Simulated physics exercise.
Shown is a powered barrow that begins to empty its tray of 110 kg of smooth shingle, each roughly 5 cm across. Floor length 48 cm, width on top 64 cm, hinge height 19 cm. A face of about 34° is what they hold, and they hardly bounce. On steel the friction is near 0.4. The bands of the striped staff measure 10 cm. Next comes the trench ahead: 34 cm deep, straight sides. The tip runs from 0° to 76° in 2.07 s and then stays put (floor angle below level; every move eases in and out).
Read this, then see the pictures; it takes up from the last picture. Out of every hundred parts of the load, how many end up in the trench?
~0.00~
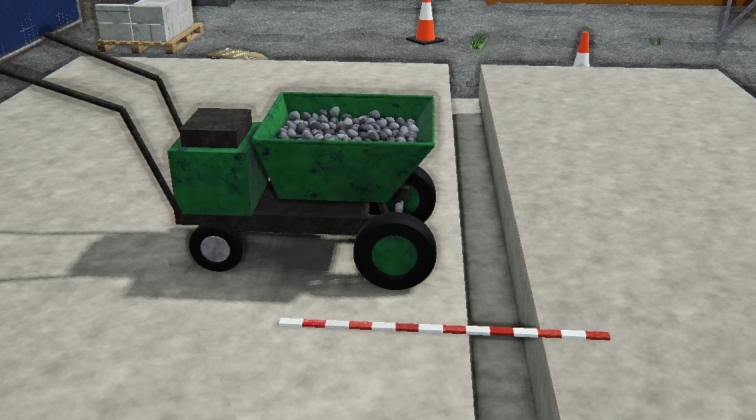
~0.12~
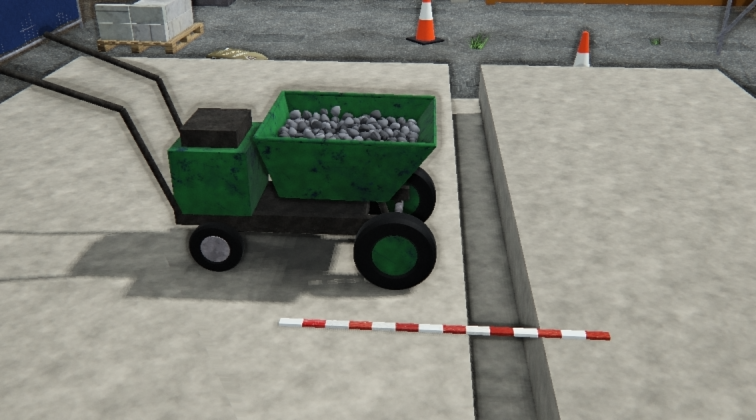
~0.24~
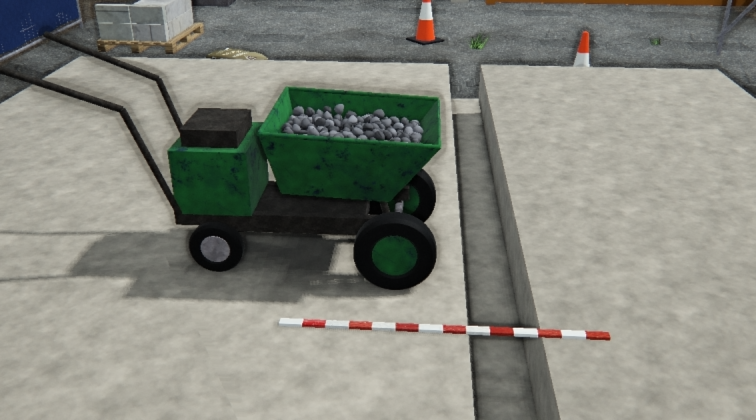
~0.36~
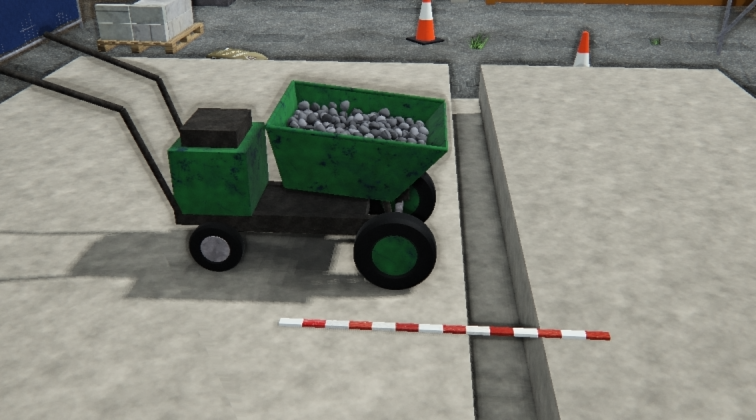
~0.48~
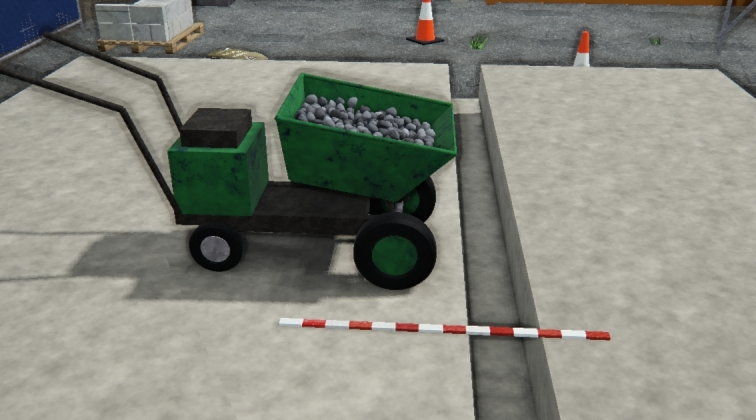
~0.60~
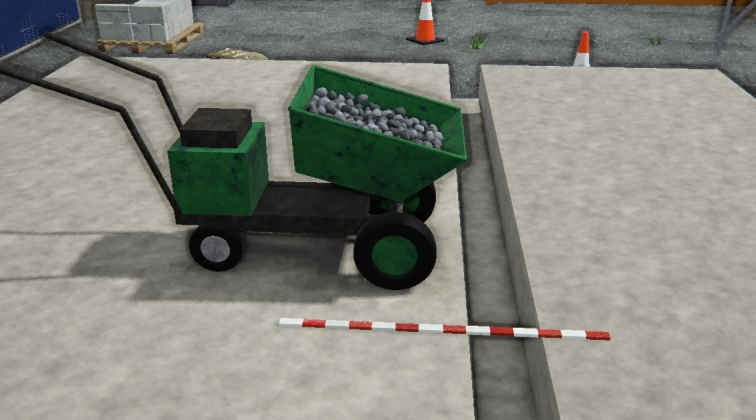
Close to 35 in a hundred.
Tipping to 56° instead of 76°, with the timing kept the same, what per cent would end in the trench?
Roughly 25 per cent would end in the trench.
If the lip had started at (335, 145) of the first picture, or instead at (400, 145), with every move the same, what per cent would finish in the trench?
First place roughly 80%, second roughly 75%.
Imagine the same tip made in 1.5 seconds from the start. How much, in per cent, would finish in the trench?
Then some 30 per cent would.
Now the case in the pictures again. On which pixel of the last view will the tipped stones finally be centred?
In the last view, about (553, 258).
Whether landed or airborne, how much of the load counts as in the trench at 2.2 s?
10 per cent, give or take.
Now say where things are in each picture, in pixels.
In the first picture, lip at (434, 146), floor tilted 0°, highest stones at (338, 123).
In the second picture, the tray is at 1°, its lip at (436, 146); the top of the load is at (339, 123); the stones move at 0.1 m/s on average.
In the third picture, lip at (440, 148), floor tilted 3°, highest stones at (333, 119); the stones move at 0.2 m/s on average.
In the fourth picture, lip at (447, 150), floor tilted 6°, highest stones at (326, 115); the stones move at 0.3 m/s on average.
In the fifth picture, the tray is at 10°, its lip at (456, 154); the top of the load is at (317, 111); the stones move at 0.3 m/s on average.
In the sixth picture, the tray is at 15°, its lip at (466, 160); the top of the load is at (324, 103); the stones move at 0.4 m/s on average.
After 1.5 s the floor is at 64°; 97 % in the tray, 2 % in the trench, 2 % past the trench; the foremost stones are at (540, 217).
After 2.2 s the floor is at 76°; 30 % in the tray, 9 % in the trench, 61 % past the trench; the foremost stones are at (688, 277).
After 2.5 s the floor is at 76°; 9 % in the tray, 21 % in the trench, 70 % past the trench; the foremost stones are at (742, 280).
After 4.5 s the floor is at 76°; 0 % in the tray, 35 % in the trench, 65 % past the trench; the foremost stones are at (753, 270).
